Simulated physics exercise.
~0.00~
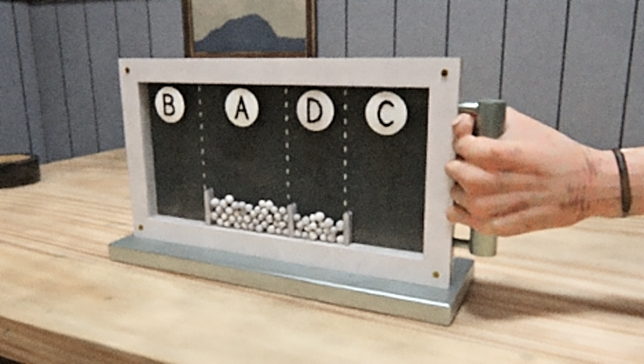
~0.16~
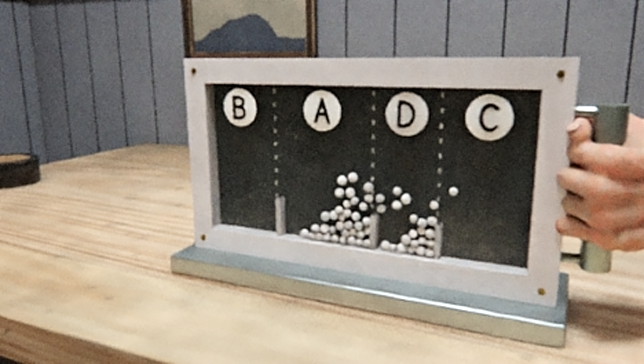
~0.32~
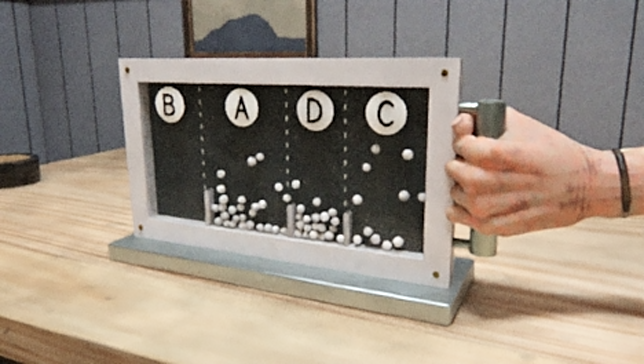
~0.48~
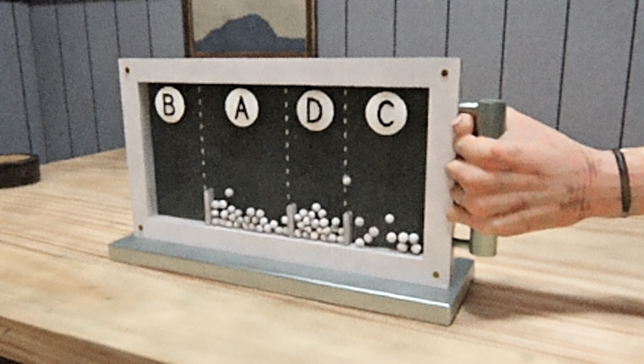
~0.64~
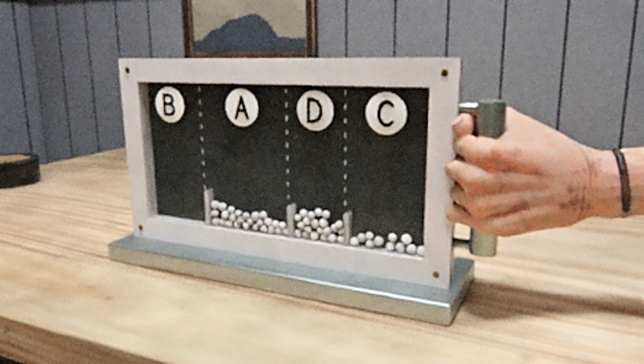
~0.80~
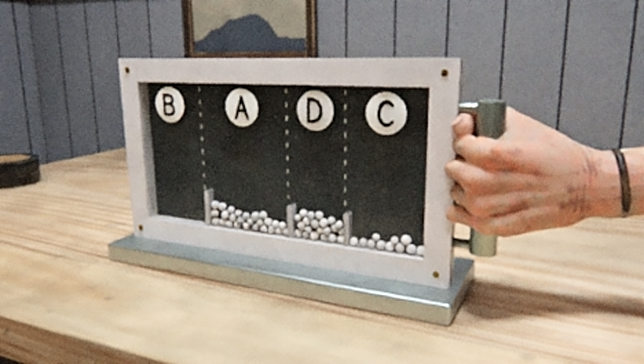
White beads lie in sections A and D of an upright, clear-fronted case on a wooden table, while a hand grips the handle at its right end. The hand slides the case to the right, and the beads heap up and scatter around the low dividers. It then brings the case back left to where it began, with beads bouncing and several landing in section C. The last loose ones drop and the layer flattens out. Everything ends still, with most beads in A and D, a smaller group in C, and B empty.
